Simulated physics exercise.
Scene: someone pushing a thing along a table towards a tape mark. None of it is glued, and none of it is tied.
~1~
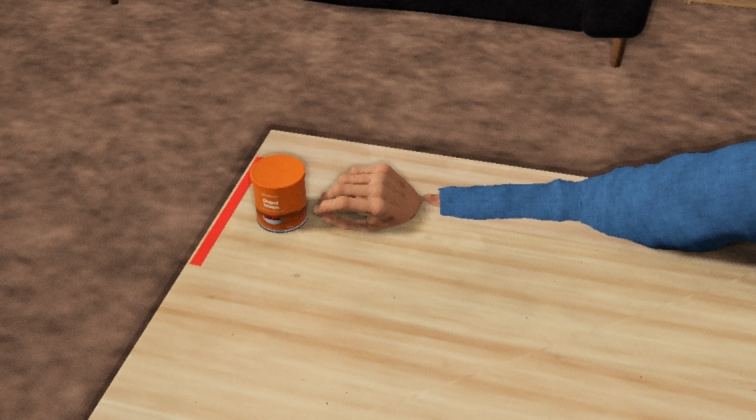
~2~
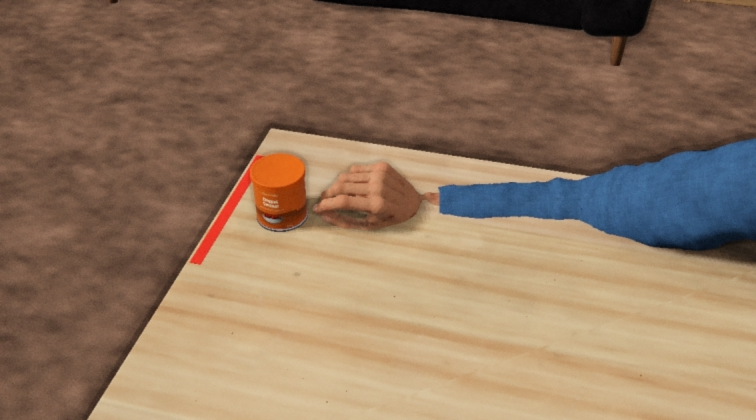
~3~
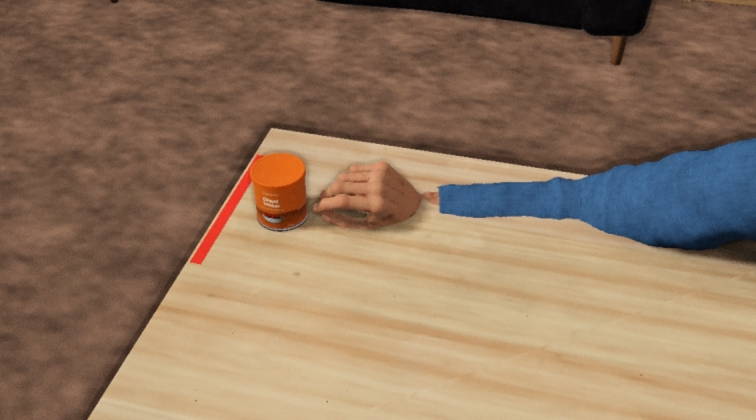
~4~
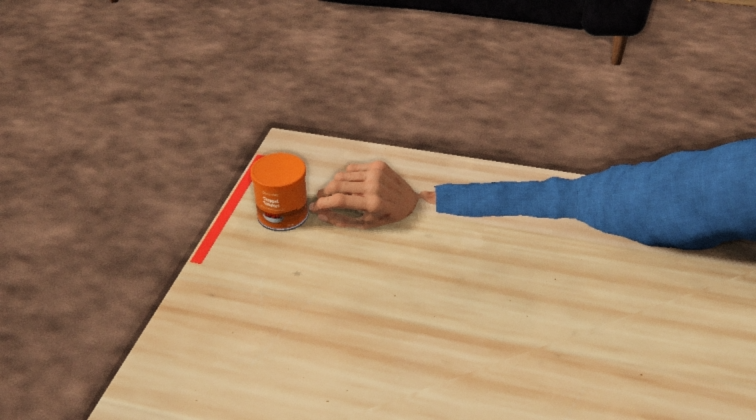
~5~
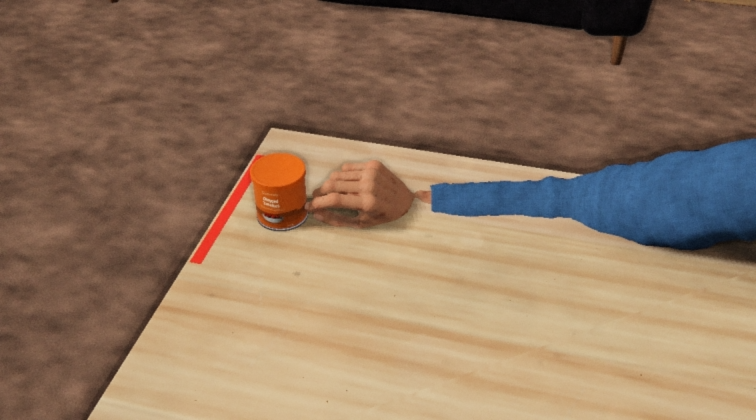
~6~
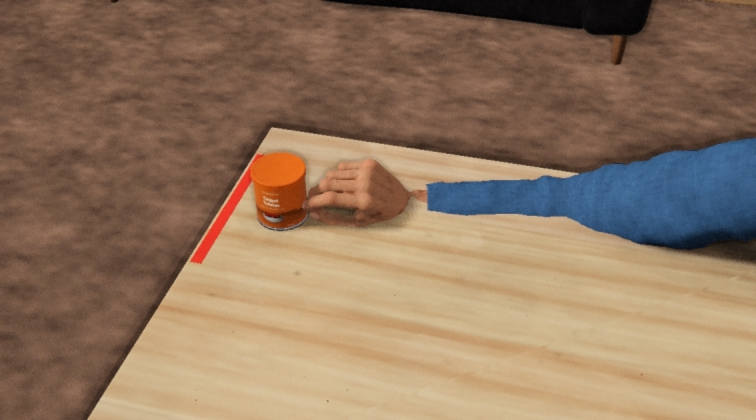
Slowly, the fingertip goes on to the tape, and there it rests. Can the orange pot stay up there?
So the orange pot goes off the side.
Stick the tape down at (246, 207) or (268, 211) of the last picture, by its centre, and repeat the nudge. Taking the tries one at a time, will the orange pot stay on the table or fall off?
Trial 1: Travels too far; trial 2: Ends up safe.
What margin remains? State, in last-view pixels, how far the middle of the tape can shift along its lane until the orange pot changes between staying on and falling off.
Direction right, distance about 24 px.
Then, 1.48 s on from there, orange pot turned 21° from its first pose near (200, 183).
Then, 1.74 s on from there, orange pot on its way down near (175, 304).
Then, 1.94 s on from there, orange pot at the bottom.
In the end, the orange pot drops to the floor.
